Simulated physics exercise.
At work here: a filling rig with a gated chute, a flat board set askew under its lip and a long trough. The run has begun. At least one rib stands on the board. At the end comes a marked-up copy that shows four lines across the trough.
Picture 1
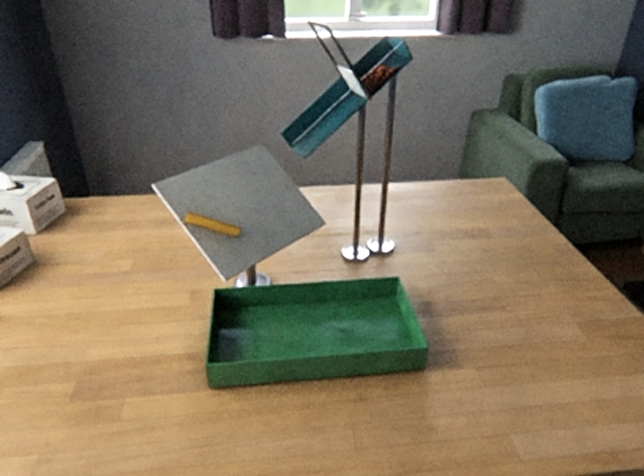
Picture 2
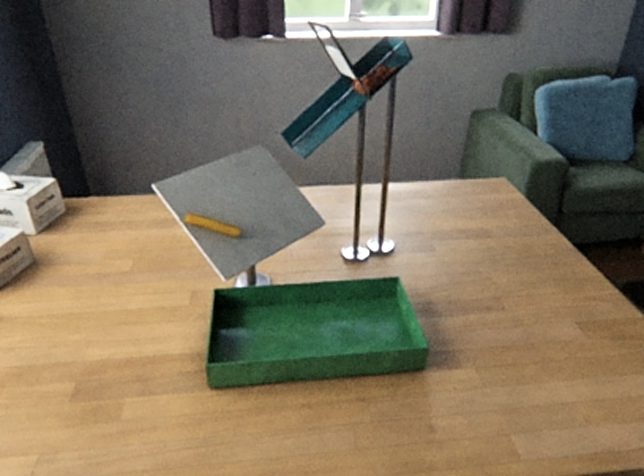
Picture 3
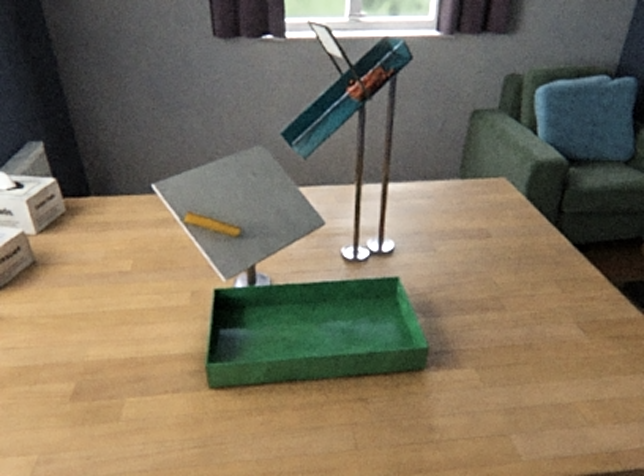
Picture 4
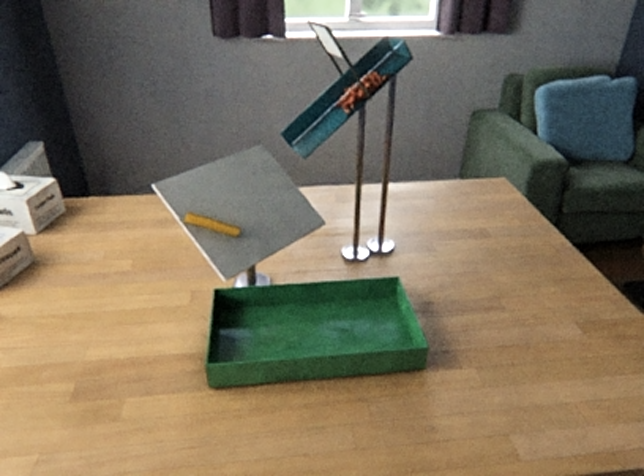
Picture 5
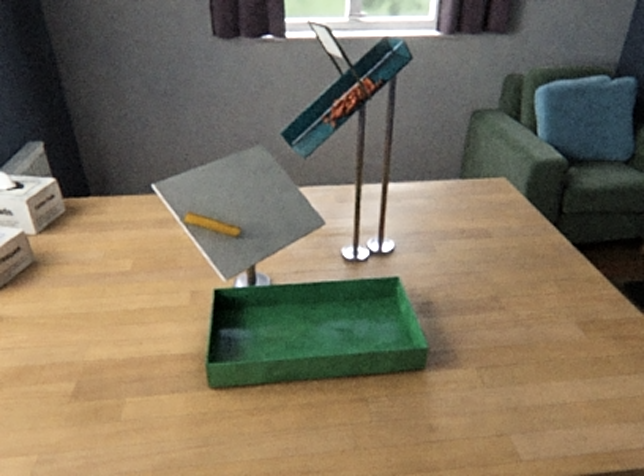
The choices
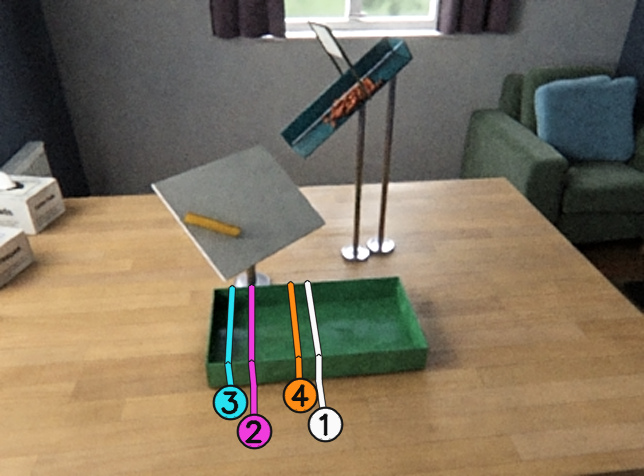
On a wooden table in a room with a green armchair, a raised teal chute slopes down to the left above a tilted grey board with a yellow rib and an empty green trough. The gate swings up, and the reddish-orange pellets slide partway down the chute.
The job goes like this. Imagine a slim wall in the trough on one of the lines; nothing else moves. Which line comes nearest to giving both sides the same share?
It is 4.
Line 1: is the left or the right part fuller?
The left side.
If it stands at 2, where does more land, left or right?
Right.
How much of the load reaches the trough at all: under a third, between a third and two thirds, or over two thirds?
It is over two thirds.
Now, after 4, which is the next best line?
It is 1.
On the marked copy, line 1 crosses the front rim at (318, 356); line 2 crosses the front rim at (251, 361); line 3 crosses the front rim at (228, 363); line 4 crosses the front rim at (298, 357).
With 1, of what is caught, most on the left of the divider, about a quarter on the right.
With 2, of what is caught, a stray few on the left of the divider, nearly all on the right.
With 3, of what is caught, none on the left of the divider, all on the right.
With 4, of what is caught, about half on the left of the divider, about half on the right.
